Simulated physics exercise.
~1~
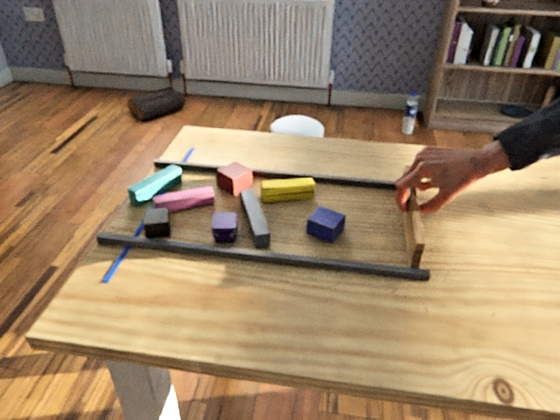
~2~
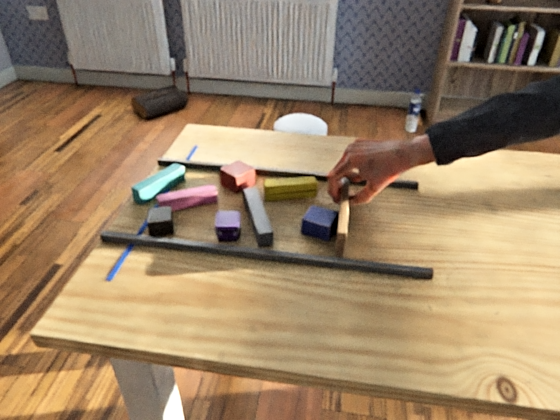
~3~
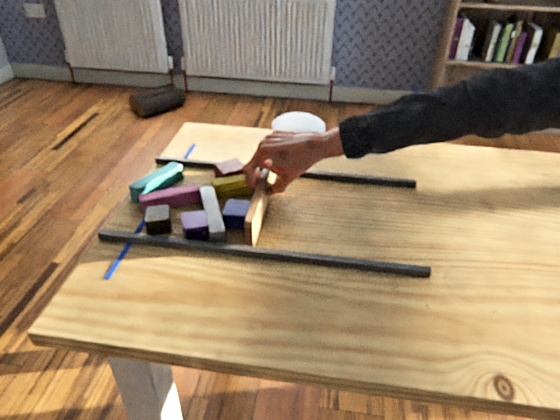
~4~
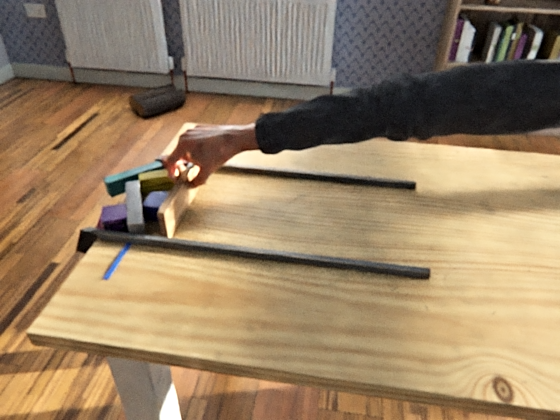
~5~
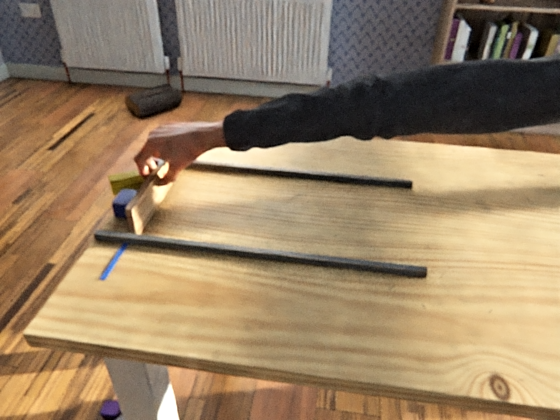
A hand slides a board left along a wooden table, pushing colourful blocks off the edge.
